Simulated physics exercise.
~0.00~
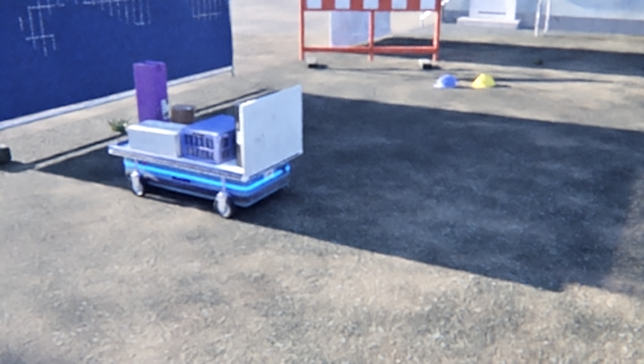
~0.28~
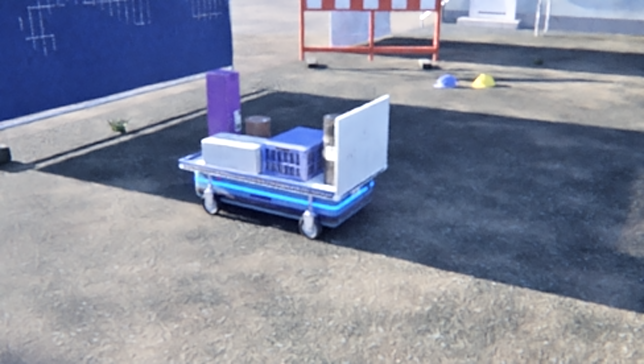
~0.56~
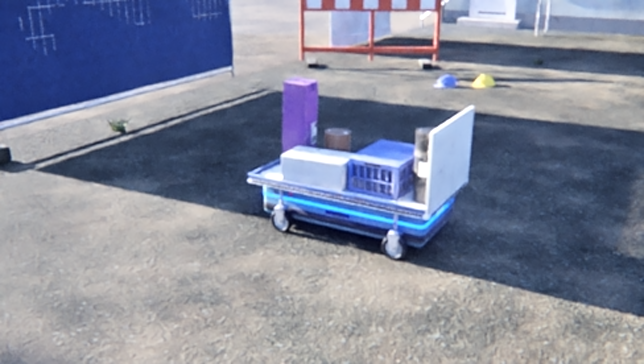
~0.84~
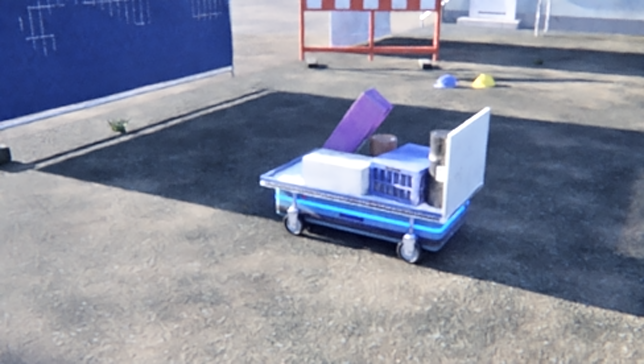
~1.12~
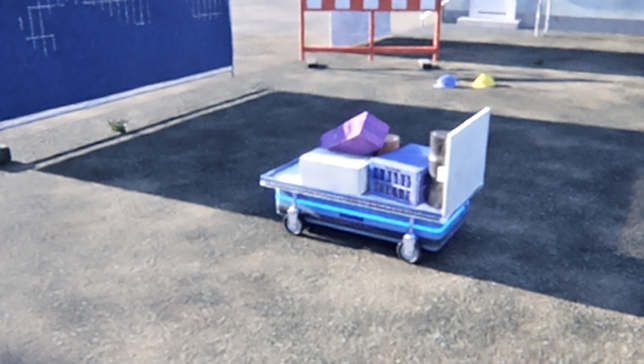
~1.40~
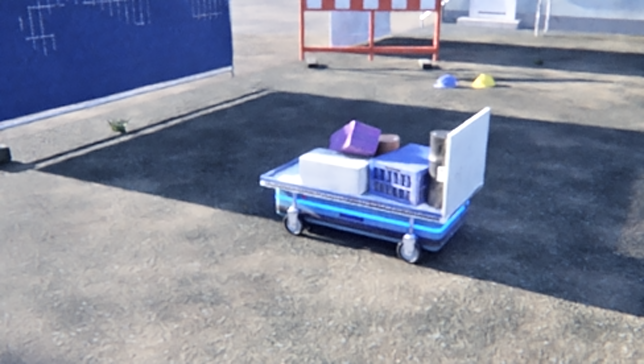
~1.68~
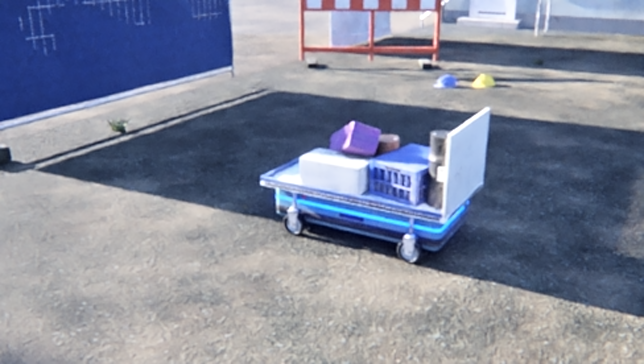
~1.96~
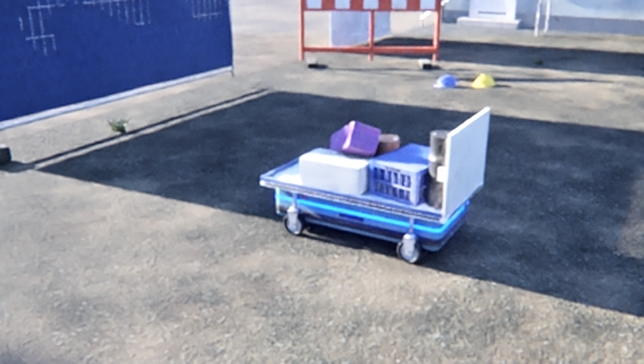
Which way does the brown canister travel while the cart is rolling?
It travels to the right, riding along on the deck of the cart.
